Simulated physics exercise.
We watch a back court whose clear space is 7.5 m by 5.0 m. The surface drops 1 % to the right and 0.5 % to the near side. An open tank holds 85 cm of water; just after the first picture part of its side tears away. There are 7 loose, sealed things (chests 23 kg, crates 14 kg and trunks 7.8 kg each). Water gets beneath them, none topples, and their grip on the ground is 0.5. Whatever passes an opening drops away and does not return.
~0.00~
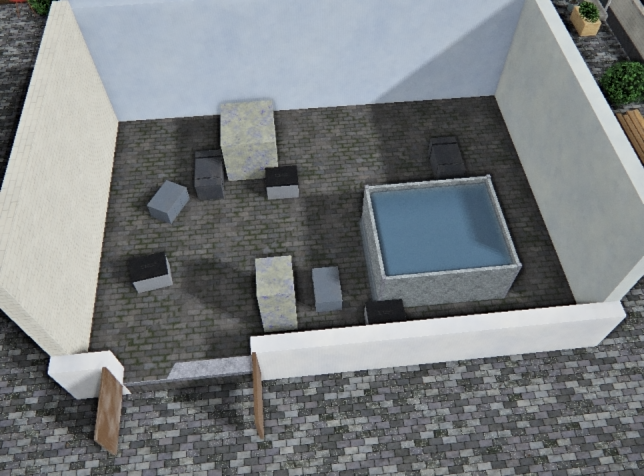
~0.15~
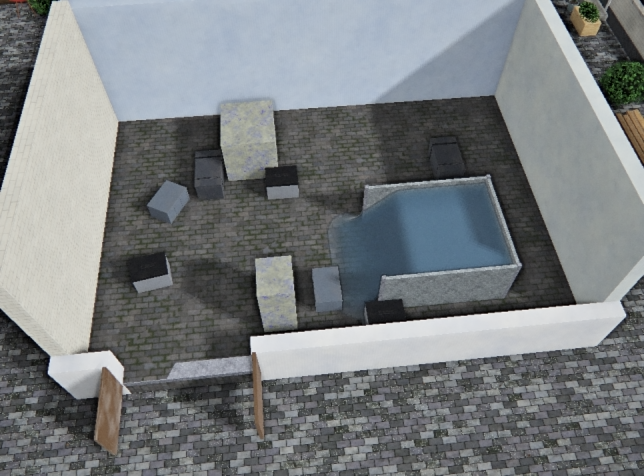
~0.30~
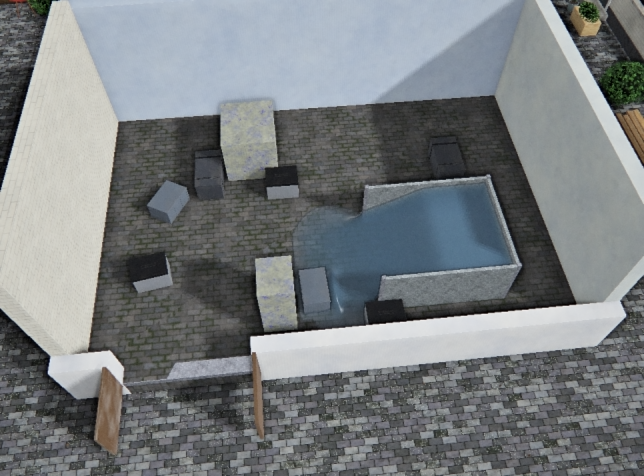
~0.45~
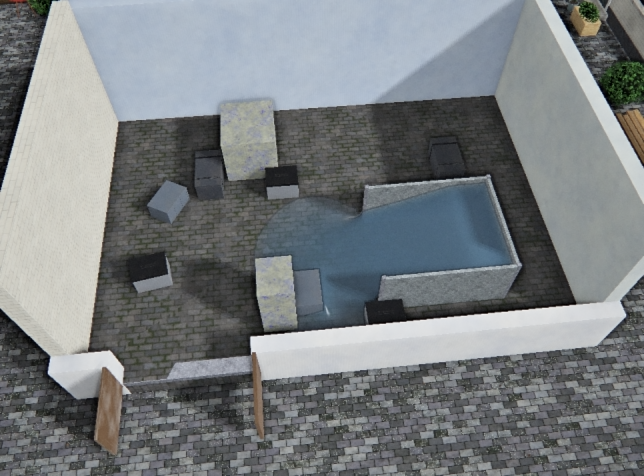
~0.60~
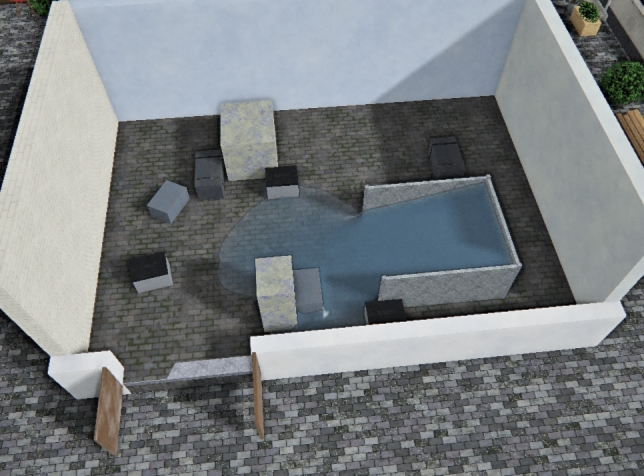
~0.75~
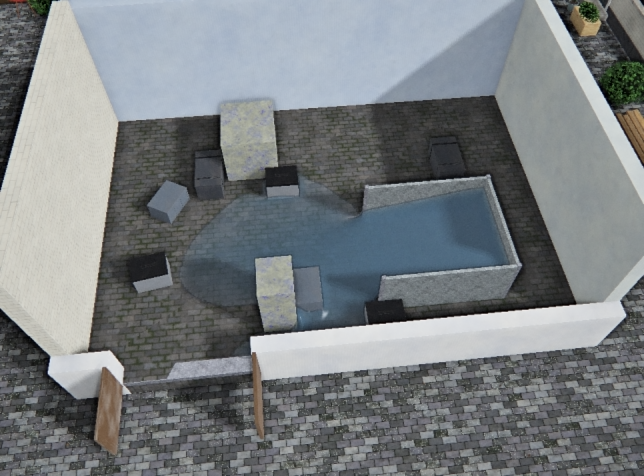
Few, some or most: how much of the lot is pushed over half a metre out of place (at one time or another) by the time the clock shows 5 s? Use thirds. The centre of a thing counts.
Share: Two thirds or above.
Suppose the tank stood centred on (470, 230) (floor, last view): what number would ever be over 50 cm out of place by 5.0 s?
In that case 6 of them.
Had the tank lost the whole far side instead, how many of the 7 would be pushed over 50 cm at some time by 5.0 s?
Then 2.
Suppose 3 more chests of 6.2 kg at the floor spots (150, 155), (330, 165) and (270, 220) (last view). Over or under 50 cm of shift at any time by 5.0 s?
In that order: More, under, past it.
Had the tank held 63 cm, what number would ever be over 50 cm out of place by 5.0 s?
In that case 5 of them.
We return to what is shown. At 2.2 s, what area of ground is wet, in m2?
About 23 m2.
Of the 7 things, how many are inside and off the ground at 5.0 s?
I count 3.
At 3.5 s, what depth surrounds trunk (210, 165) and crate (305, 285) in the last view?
Roughly 7 and 12 cm.
After 1.1 s 0 of 7 are over 50 cm from their spots; 1 afloat.
After 2.2 s 5 of 7 are over 50 cm from their spots; 3 afloat.
After 3.5 s 5 of 7 are over 50 cm from their spots; 3 afloat.
After 5.0 s 5 of 7 are over 50 cm from their spots, and 5 have been at some point; 3 afloat.
